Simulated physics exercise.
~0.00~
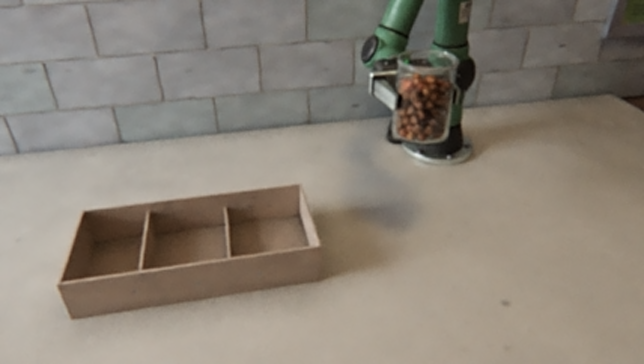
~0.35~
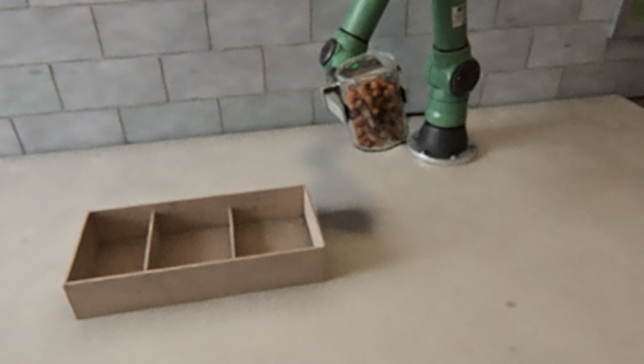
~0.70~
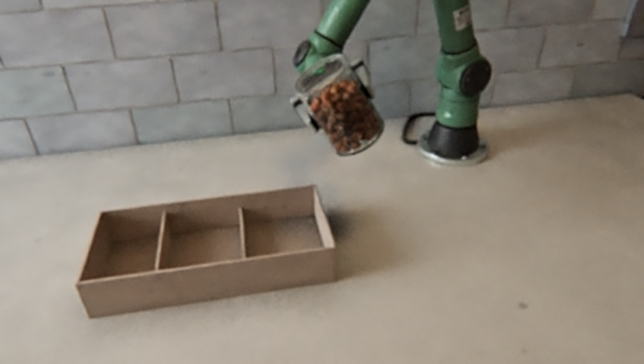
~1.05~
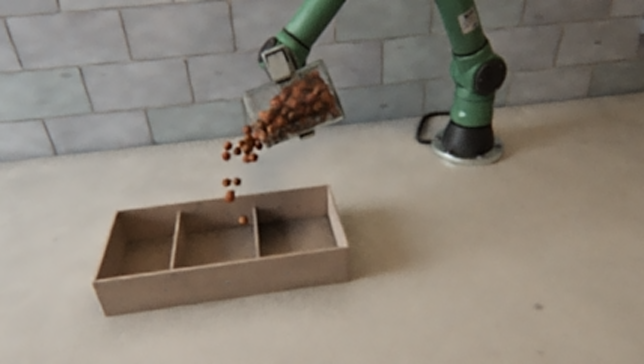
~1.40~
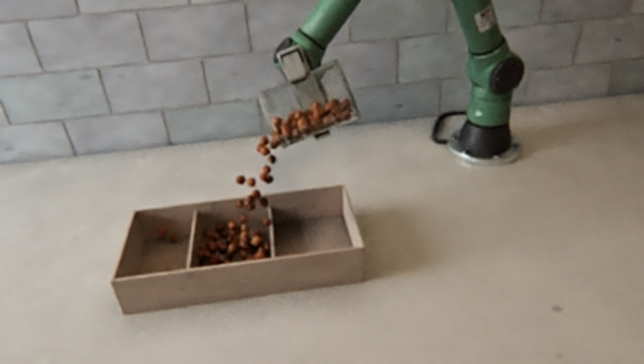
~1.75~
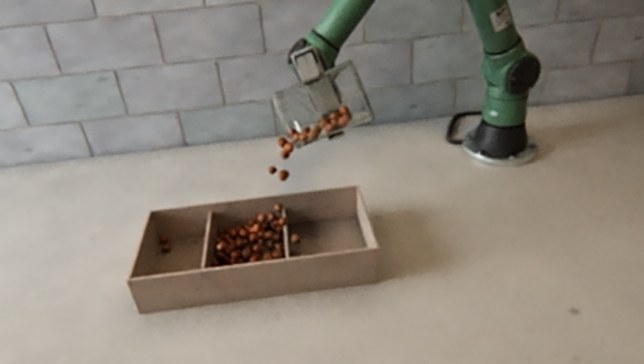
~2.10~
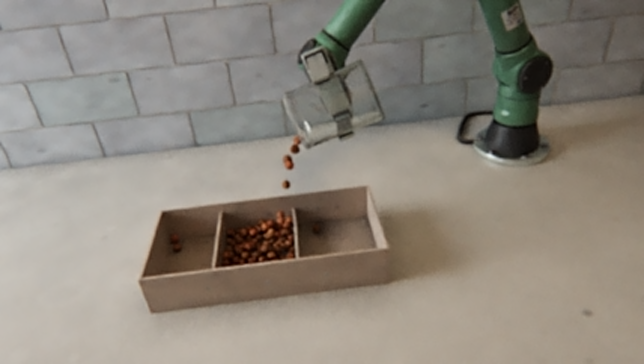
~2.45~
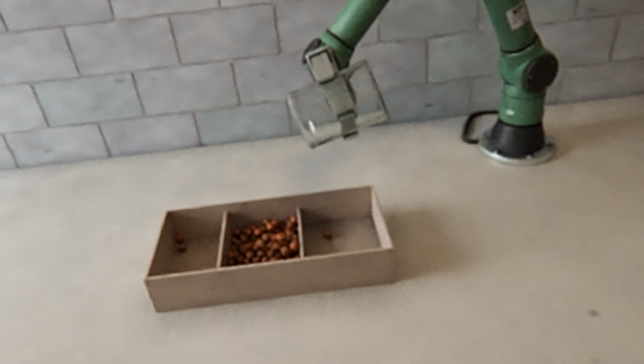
In the video, a green robot arm carries a clear tumbler of hazelnuts left toward an open box with three compartments and tips it, pouring until the tumbler is empty; nearly all the nuts settle in the middle compartment, with a few in the outer ones.
